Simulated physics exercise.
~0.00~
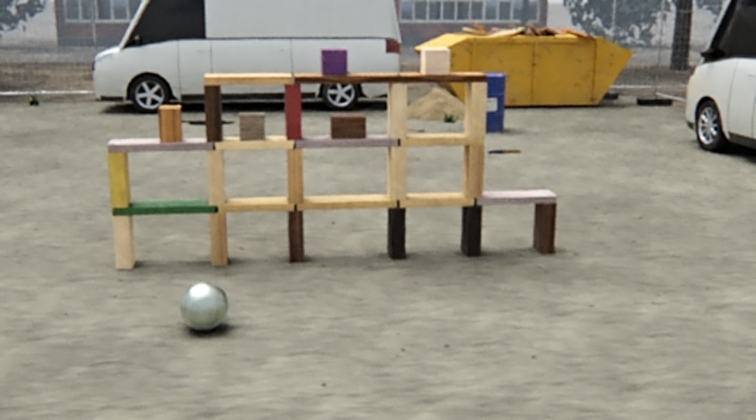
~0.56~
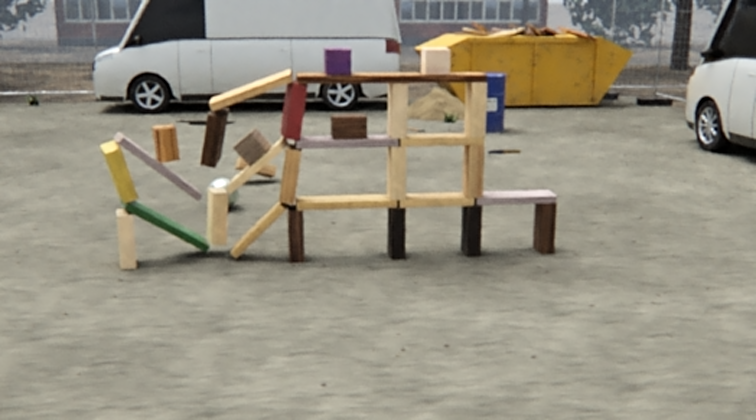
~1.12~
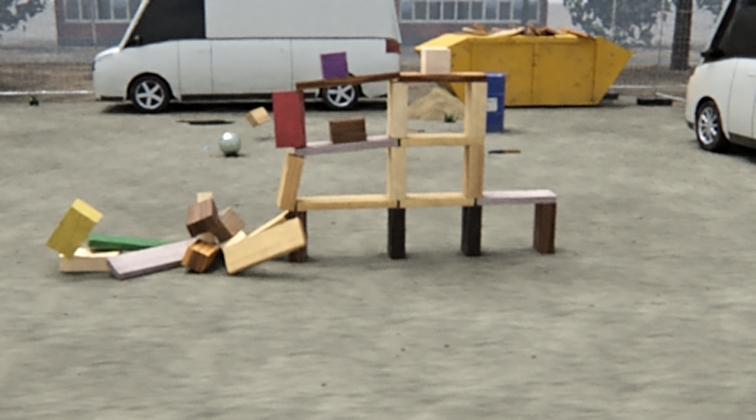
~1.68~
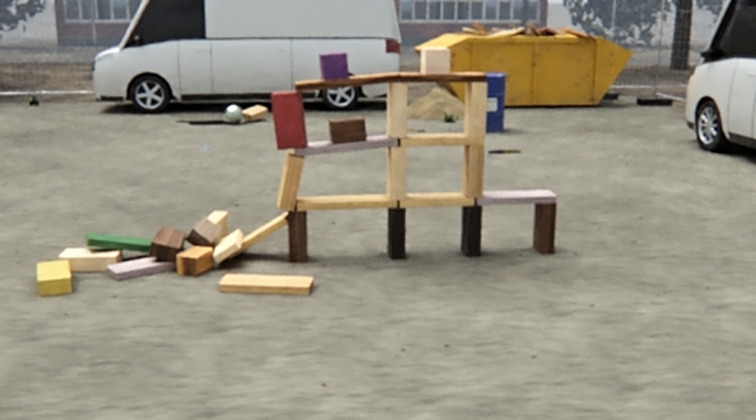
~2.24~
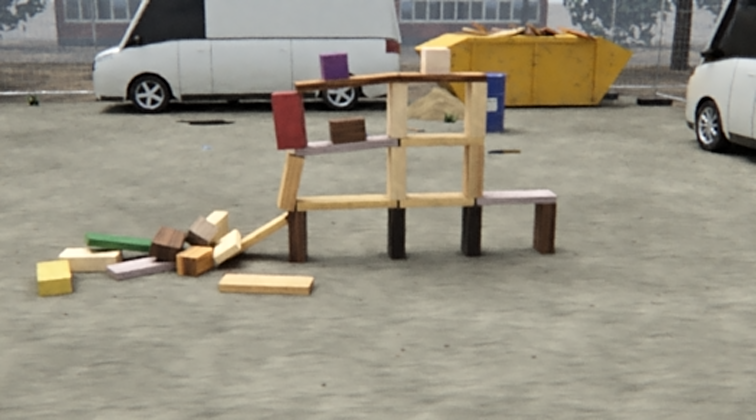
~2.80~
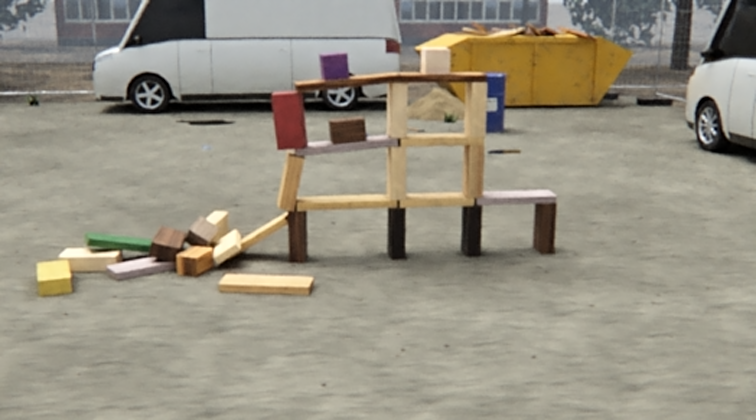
A steel ball rolled into the left side of a house of wooden posts and planks, bringing that end down, green plank and yellow post included, then rolled away behind it, leaving the rest standing with the red post leaning slightly.
